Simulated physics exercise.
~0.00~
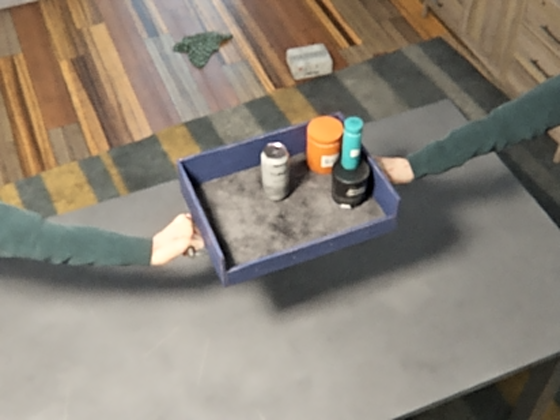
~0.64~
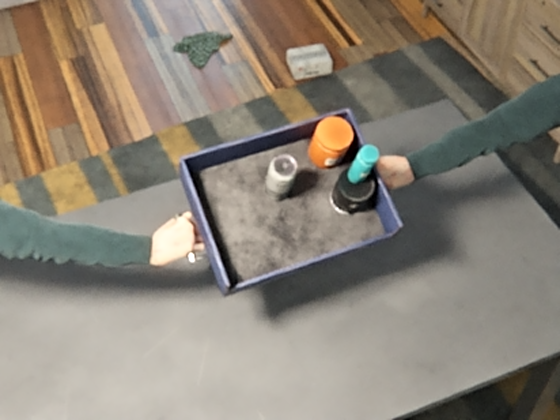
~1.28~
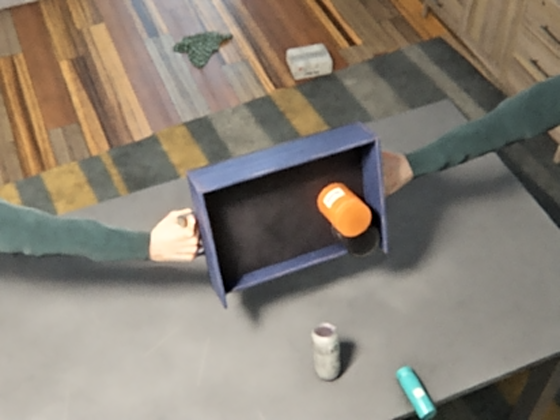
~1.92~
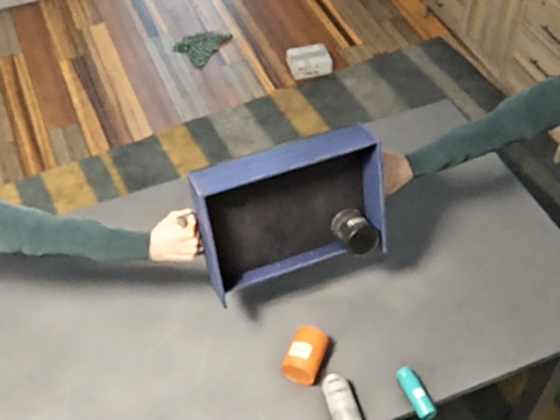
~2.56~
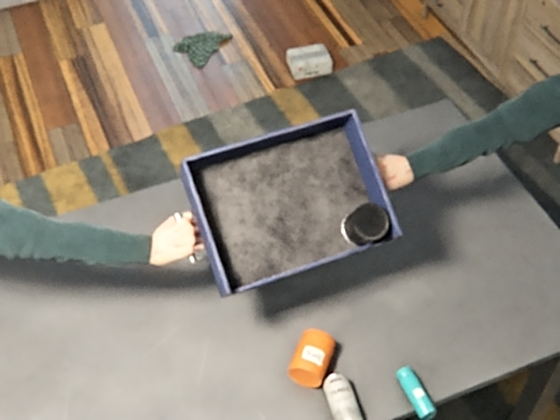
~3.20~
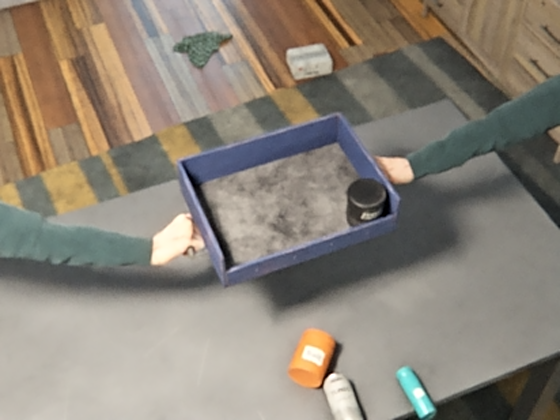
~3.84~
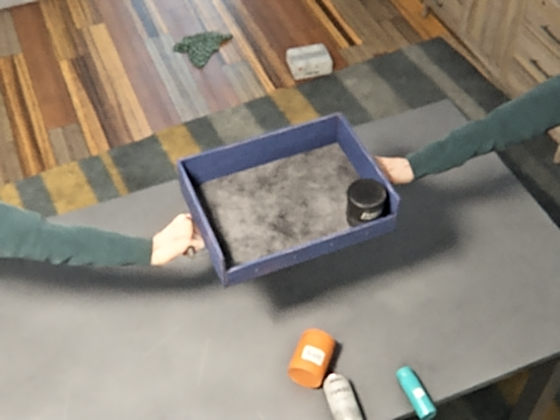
A blue crate held in two hands tips toward the near side, spilling a turquoise shaker, a white can and then an orange jar onto the gray table, before it tilts back level with only the black tin still inside, near the right side.
